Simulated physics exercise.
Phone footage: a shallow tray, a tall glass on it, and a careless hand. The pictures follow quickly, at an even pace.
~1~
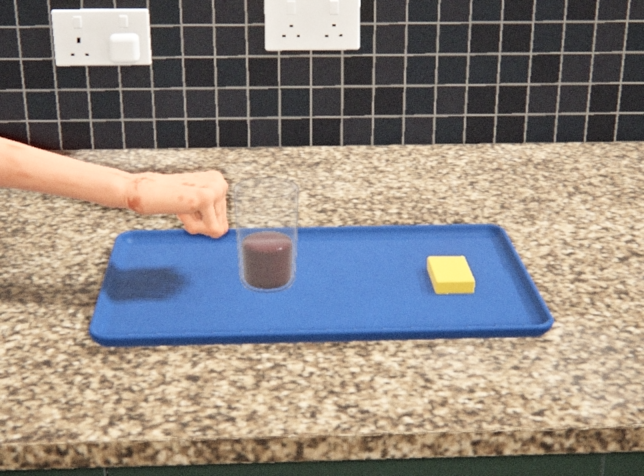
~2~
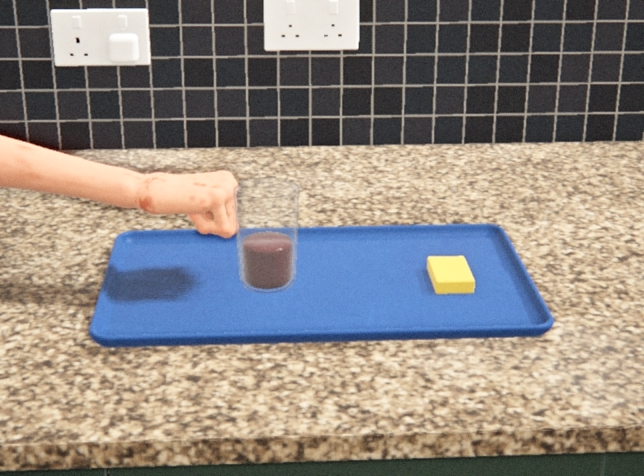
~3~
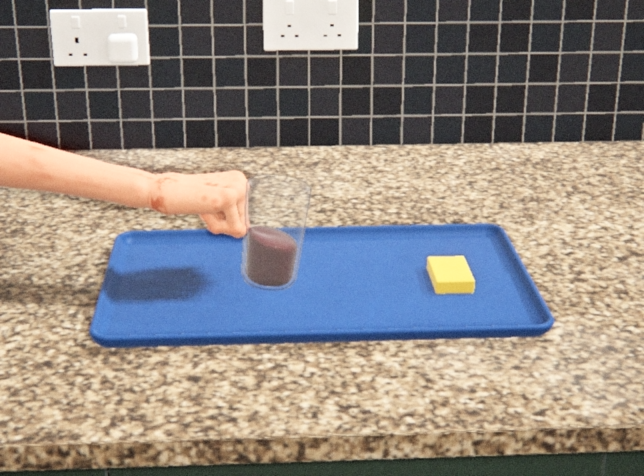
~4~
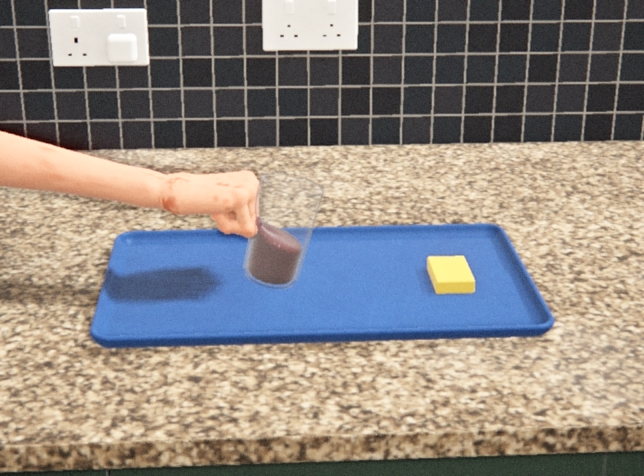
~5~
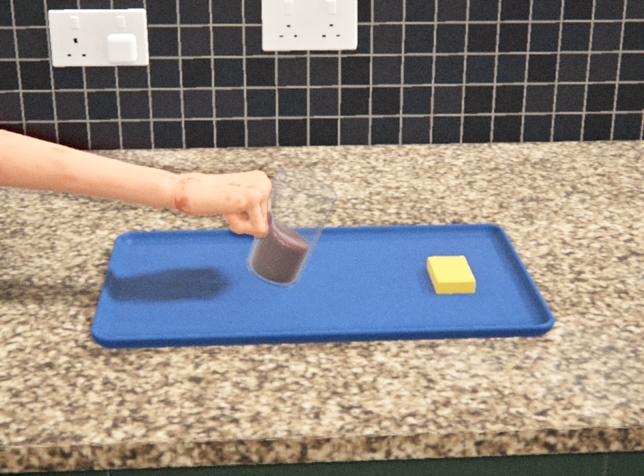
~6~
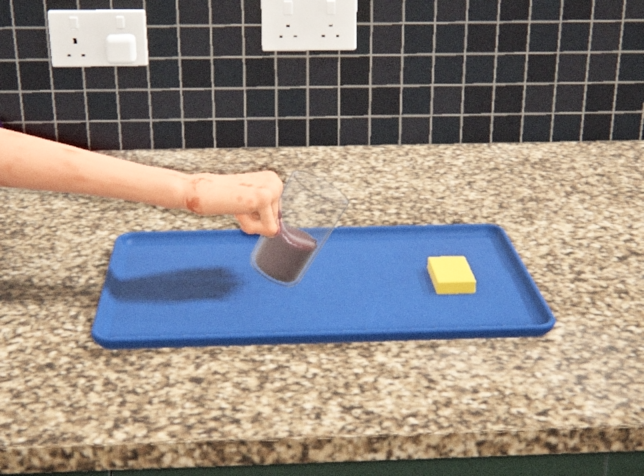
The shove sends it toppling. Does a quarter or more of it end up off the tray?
Remaining: Over three quarters.
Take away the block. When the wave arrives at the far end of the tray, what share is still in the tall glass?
Around 60 percent.
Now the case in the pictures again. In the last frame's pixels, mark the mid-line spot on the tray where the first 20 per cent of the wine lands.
(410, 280).
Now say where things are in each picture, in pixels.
Tilt 0°; right rim (297, 189); surface from (242, 240) to (292, 239); the tray's far rim is at (524, 271); a block is fixed to the tray further along, in the first picture.
Tilt 0°; right rim (297, 189); surface from (242, 240) to (292, 239), in the second picture.
Tilt 7°; right rim (309, 190); surface from (247, 228) to (297, 240), in the third picture.
Tilt 13°; right rim (321, 192); surface from (256, 218) to (302, 241), in the fourth picture.
Tilt 21°; right rim (335, 196); surface from (263, 223) to (310, 241), in the fifth picture.
Tilt 28°; right rim (347, 202); surface from (266, 232) to (317, 239), in the sixth picture.
A moment on, the tall glass lies on its side and 100 per cent is in the glass, 0 on the tray and 0 above or beyond its rim.
Next, the tall glass lies on its side and 68 per cent is in the glass, 20 on the tray and 12 above or beyond its rim.
Then the tall glass lies on its side and 32 per cent is in the glass, 50 on the tray and 17 above or beyond its rim.
Later the tall glass lies on its side and 18 per cent is in the glass, 73 on the tray and 9 above or beyond its rim.
Finally, 92 per cent is held by tray and glass, 8 is off the tray.
